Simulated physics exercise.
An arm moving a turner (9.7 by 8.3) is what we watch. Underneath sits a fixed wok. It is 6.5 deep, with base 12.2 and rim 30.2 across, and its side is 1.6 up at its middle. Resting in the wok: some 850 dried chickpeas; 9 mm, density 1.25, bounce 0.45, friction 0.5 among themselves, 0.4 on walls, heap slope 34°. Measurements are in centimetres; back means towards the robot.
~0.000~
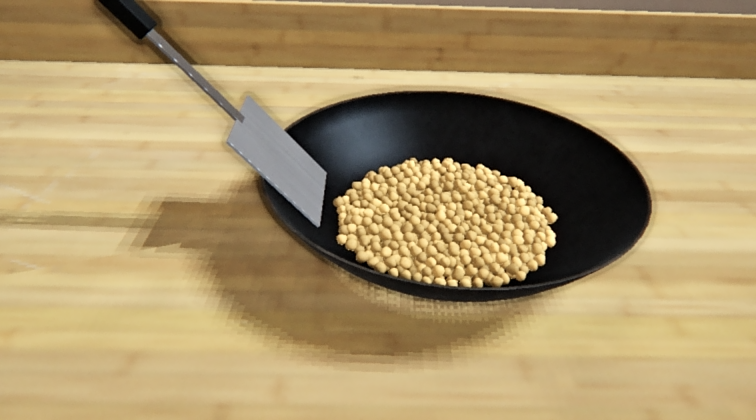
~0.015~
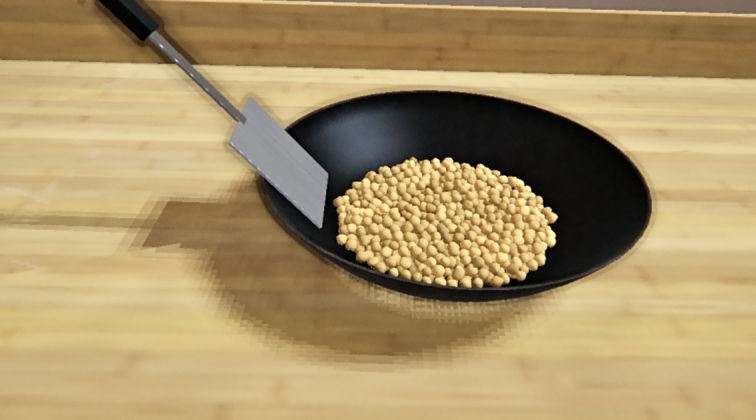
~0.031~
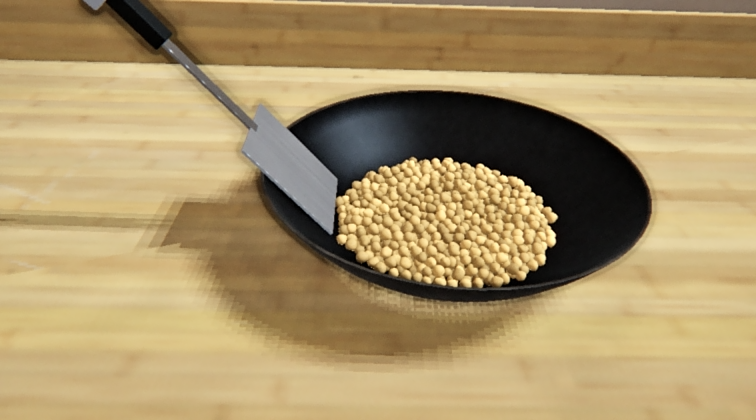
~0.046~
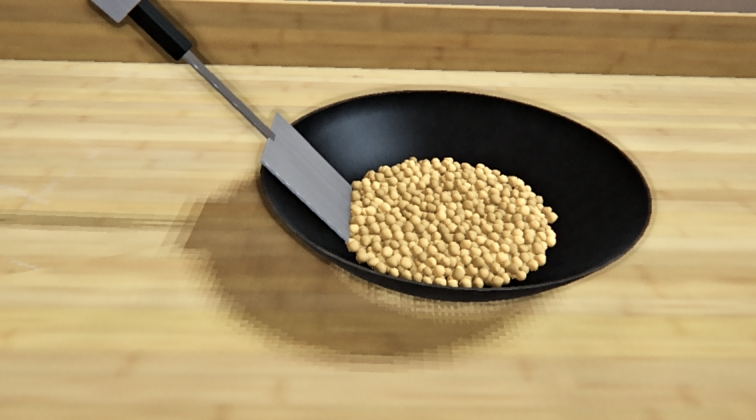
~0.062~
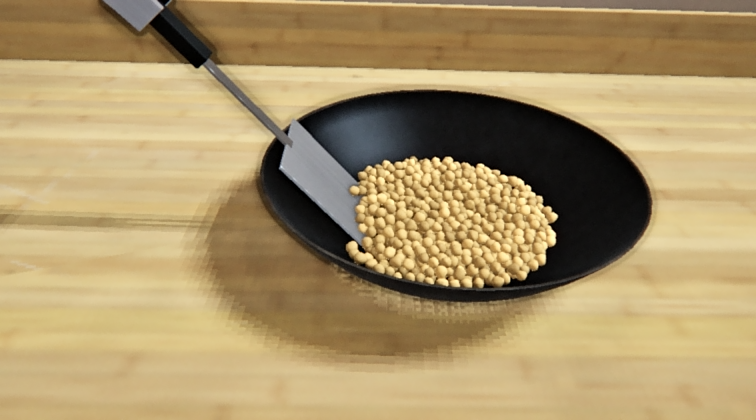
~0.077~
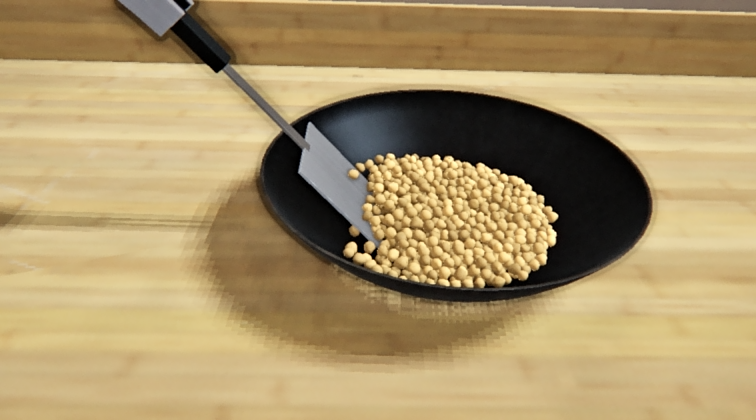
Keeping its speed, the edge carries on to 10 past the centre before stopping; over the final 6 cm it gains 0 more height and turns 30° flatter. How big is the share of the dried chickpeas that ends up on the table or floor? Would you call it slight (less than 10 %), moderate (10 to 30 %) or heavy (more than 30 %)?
I would call it slight, less than 10 %.
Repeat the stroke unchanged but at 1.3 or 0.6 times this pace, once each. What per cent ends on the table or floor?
About 15 and 0 per cent.
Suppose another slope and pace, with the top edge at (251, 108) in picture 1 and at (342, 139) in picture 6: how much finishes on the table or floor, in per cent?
Roughly 15 percent ends up there.
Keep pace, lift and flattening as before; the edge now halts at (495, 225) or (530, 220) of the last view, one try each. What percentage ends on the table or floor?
Try 1: Approx. 0 %; try 2: Approx. 0 %.
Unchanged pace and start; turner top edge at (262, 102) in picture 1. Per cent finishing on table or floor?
10 percent or so.
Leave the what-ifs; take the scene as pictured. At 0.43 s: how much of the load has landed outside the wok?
Some 5 per cent of the load.
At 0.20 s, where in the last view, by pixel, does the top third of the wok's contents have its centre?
Around (525, 195).
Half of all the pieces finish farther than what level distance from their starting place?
Distance: Near 5 cm.
By 0.14 s, sloping 49°, highest piece 9 above the table; 851 in the wok.
By 0.20 s, sloping 41°, highest piece 10 above the table; 850 in the wok, 1 on the blade or in flight.
By 0.43 s, sloping 19°, highest piece 7 above the table; 795 in the wok, 45 on the table or floor, 11 on the blade or in flight.
By 1.48 s, sloping 19°, highest piece 7 above the table; 794 in the wok, 57 on the table or floor.
Final count, 794 in the wok, 57 on the table or floor. That is 7 % on the table or floor.
